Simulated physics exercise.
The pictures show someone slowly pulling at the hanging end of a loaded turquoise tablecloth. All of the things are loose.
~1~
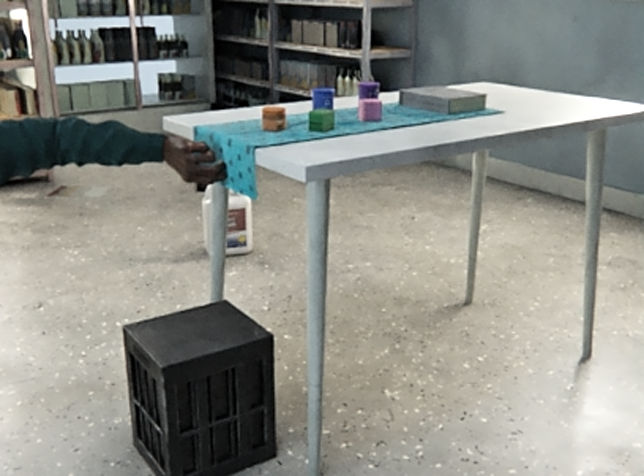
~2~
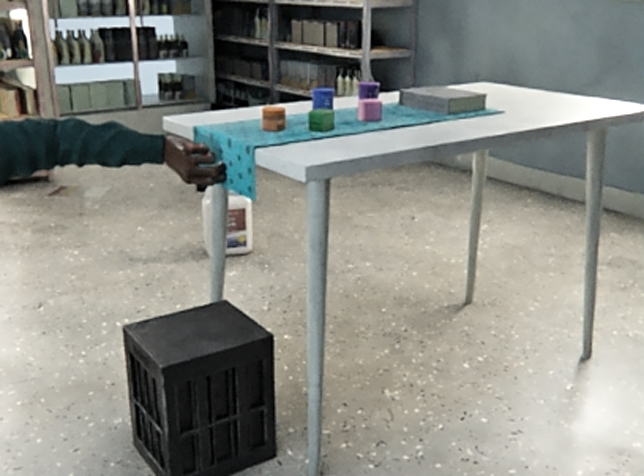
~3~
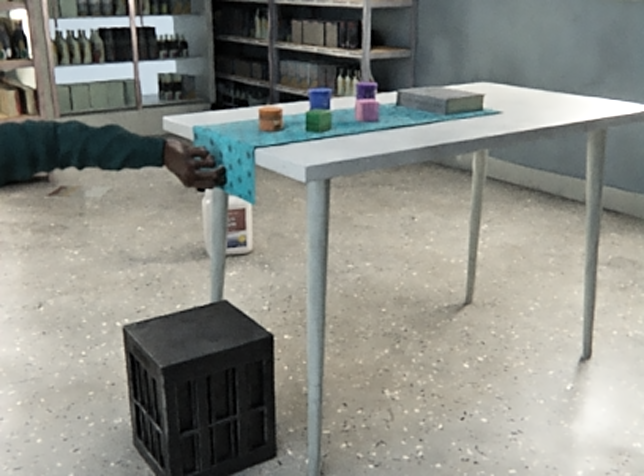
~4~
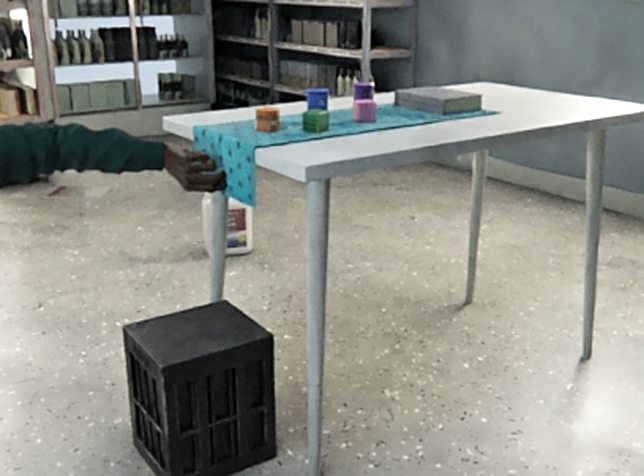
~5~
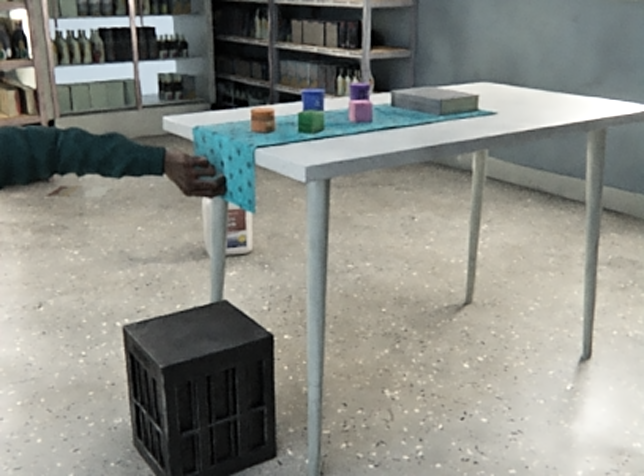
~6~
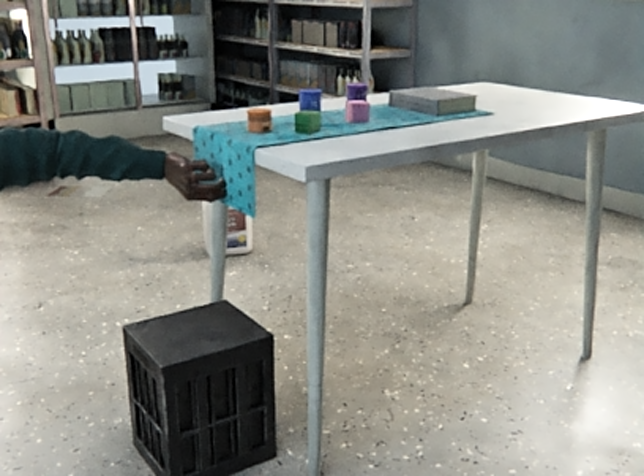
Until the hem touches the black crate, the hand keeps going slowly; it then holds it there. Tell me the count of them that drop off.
The number on top goes down by three.
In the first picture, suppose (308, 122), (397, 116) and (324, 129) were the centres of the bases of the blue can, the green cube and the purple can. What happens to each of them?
Blue can dropped, green cube kept, purple can dropped.
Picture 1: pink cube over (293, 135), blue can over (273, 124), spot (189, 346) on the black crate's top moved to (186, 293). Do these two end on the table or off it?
Observed: Pink cube departs; blue can departs.
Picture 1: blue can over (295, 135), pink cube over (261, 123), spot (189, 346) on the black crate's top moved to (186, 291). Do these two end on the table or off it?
Blue can: Off. Pink cube: Off.
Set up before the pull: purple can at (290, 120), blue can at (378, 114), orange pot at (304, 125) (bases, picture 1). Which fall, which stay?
Purple can gone, blue can stays, orange pot gone.
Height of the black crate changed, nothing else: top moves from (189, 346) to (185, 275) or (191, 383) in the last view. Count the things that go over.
Respectively 1 and 4.
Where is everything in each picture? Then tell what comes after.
In the first frame, hem (256, 200); orange pot (274, 108); green cube (322, 110); blue can (323, 89); pink cube (370, 100); purple can (369, 83); top of the crate (189, 346).
In the second frame, hem (256, 201); orange pot (274, 108).
In the third frame, hem (255, 205); green cube (318, 111).
In the fourth frame, hem (255, 208); blue can (318, 90); top of the crate (189, 346).
In the fifth frame, hem (256, 214); pink cube (361, 101).
In the sixth frame, hem (256, 218); orange pot (259, 110); green cube (307, 112); blue can (310, 91); pink cube (358, 102); purple can (357, 84).
Soon after, hem near (224, 257); orange pot gone.
Then, hem near (224, 298); orange pot and green cube gone.
At rest, hem on the crate; orange pot, green cube and blue can gone. It carries off three.
